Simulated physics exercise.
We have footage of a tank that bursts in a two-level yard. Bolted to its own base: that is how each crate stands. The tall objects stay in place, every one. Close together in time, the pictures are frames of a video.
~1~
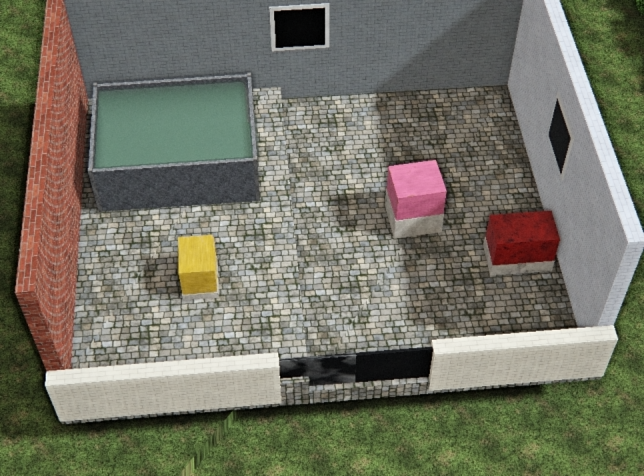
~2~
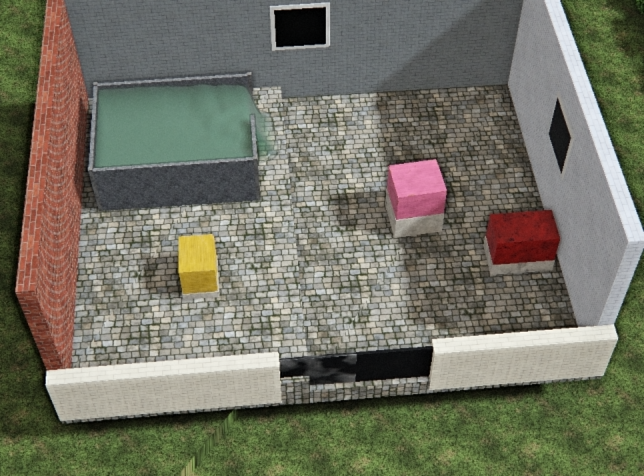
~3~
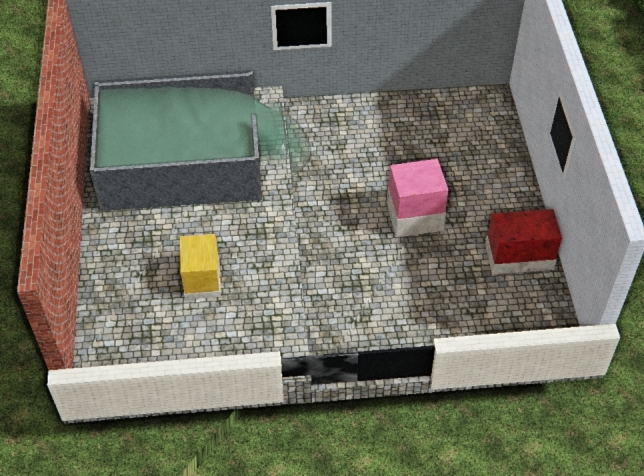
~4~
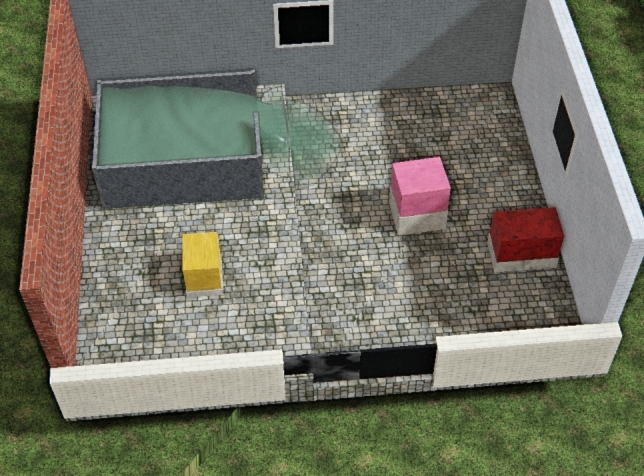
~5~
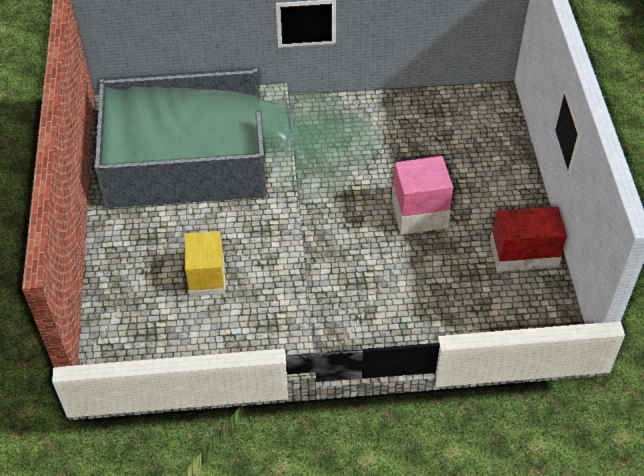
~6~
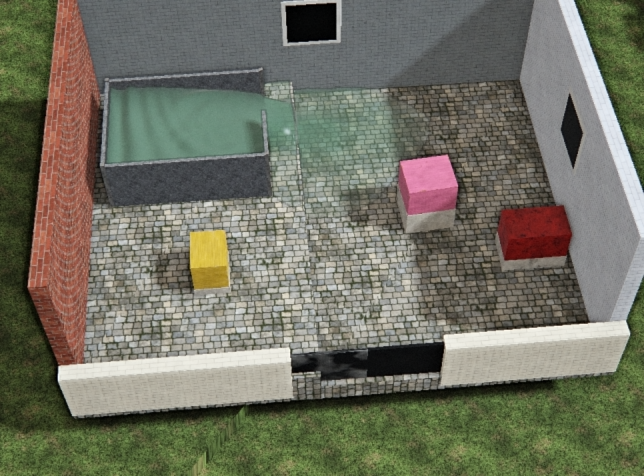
The clip shows a walled, paved yard with yellow, pink and red-topped blocks and a tank of green water at the back left; water pours from the tank's right side and spreads rightward across the paving towards the pink block.
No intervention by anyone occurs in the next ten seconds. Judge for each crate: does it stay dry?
The yellow crate remains moisture-free; the pink crate remains moisture-free; the red crate picks up moisture.
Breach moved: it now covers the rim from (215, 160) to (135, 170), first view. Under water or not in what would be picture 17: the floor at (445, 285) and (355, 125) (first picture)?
Submerged, untouched.
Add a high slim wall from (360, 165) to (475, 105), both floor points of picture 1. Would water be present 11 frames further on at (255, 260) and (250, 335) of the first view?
In order, I'd call them bare and bare.
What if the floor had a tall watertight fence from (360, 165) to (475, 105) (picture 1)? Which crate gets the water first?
It's the pink one.
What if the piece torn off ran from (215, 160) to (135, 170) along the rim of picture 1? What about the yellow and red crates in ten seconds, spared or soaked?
Note: Yellow one is overtopped; red one is overtopped.
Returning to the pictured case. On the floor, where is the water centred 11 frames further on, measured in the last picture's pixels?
Centre of the water: Near (303, 152).
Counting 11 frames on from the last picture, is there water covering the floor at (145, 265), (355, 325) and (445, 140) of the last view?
First spared, second spared, third inundated.
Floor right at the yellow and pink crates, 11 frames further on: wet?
Yellow: Dry; pink: Wet.
A moment on, water covers 35 % of the floor; the yellow crate not reached, the pink crate water round its plinth, the red crate not reached.
Next, water covers 35 % of the floor; the yellow crate not reached, the pink crate water round its plinth, the red crate water round its plinth.
Then, water covers 45 % of the floor; the yellow crate not reached, the pink crate water round its plinth, the red crate water round its plinth.
Later, water covers 65 % of the floor; the yellow crate not reached, the pink crate water round its plinth, the red crate water round its plinth.
In the end, water covers 65 % of the floor; the yellow crate stayed above the water, the pink crate stayed above the water, the red crate was topped.
